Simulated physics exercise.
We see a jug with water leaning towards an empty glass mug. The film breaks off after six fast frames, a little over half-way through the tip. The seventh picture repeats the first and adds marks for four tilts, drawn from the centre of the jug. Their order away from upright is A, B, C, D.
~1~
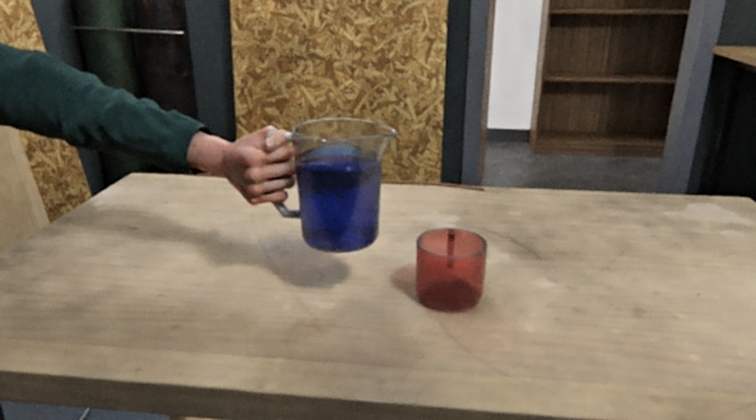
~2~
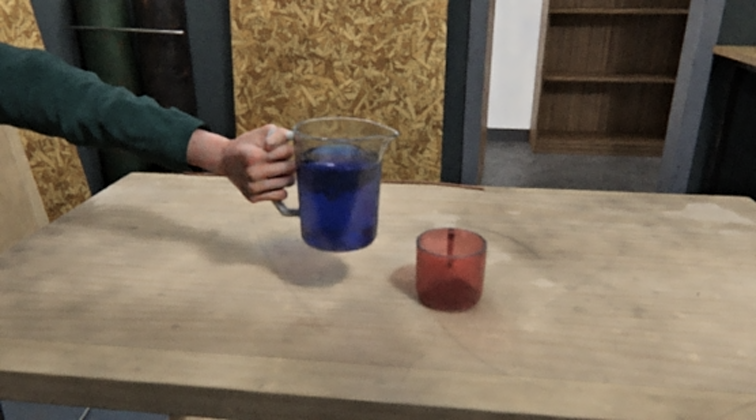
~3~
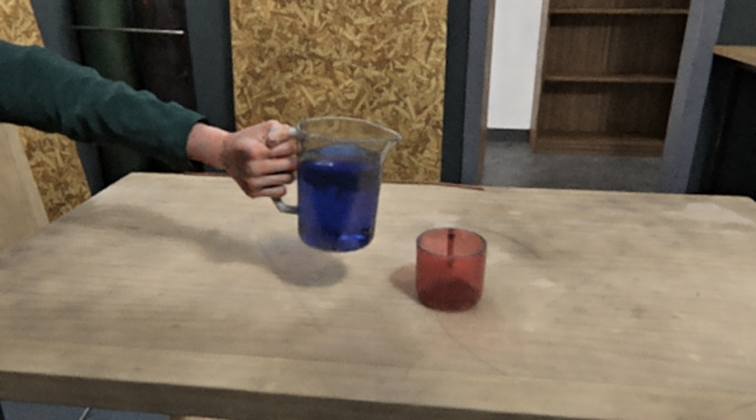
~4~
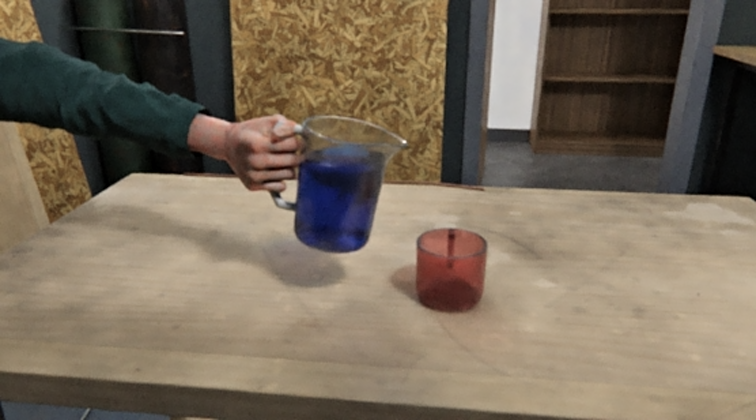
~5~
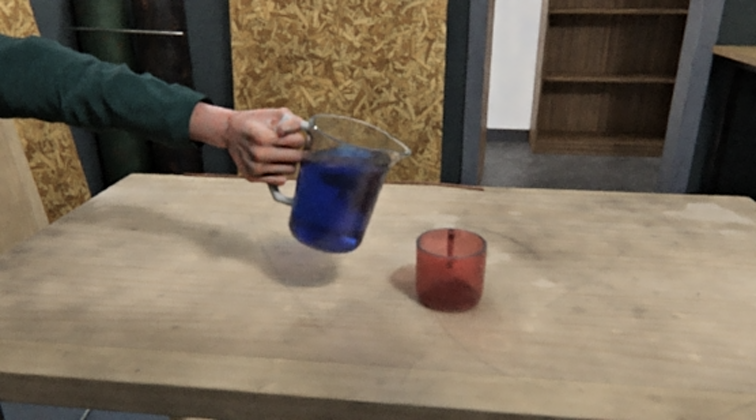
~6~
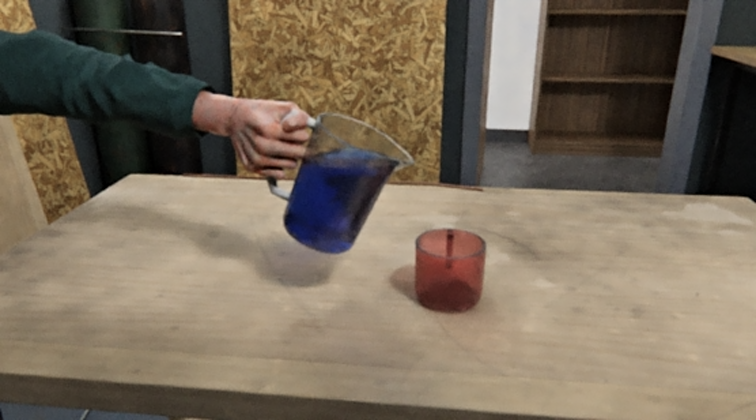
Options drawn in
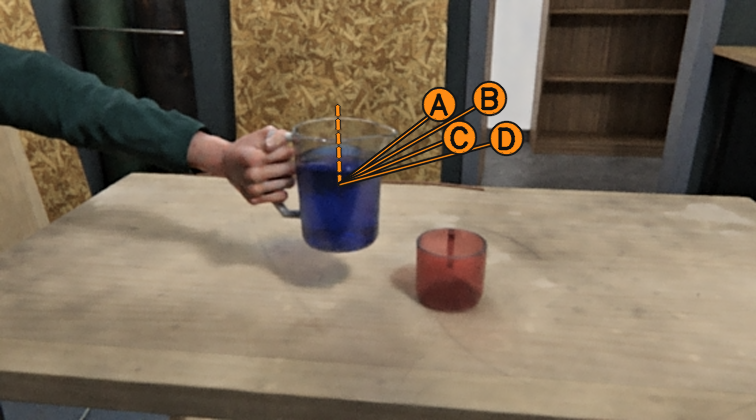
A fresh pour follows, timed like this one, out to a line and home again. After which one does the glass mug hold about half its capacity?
B works best here.
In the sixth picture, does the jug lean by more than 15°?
Yes, it does.
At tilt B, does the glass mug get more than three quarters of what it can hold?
No, less.
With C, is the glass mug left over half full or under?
Over half.
On the marked copy, A at (427, 117); B at (475, 107); C at (442, 142); D at (490, 144).
Choosing A, the glass mug ends with about 35 % of what it can hold.
Choosing B, the glass mug ends with about 53 % of what it can hold.
Choosing C, the glass mug ends with about 76 % of what it can hold.
Choosing D, the glass mug ends with about 93 % of what it can hold; 6 % of the water is spilt.
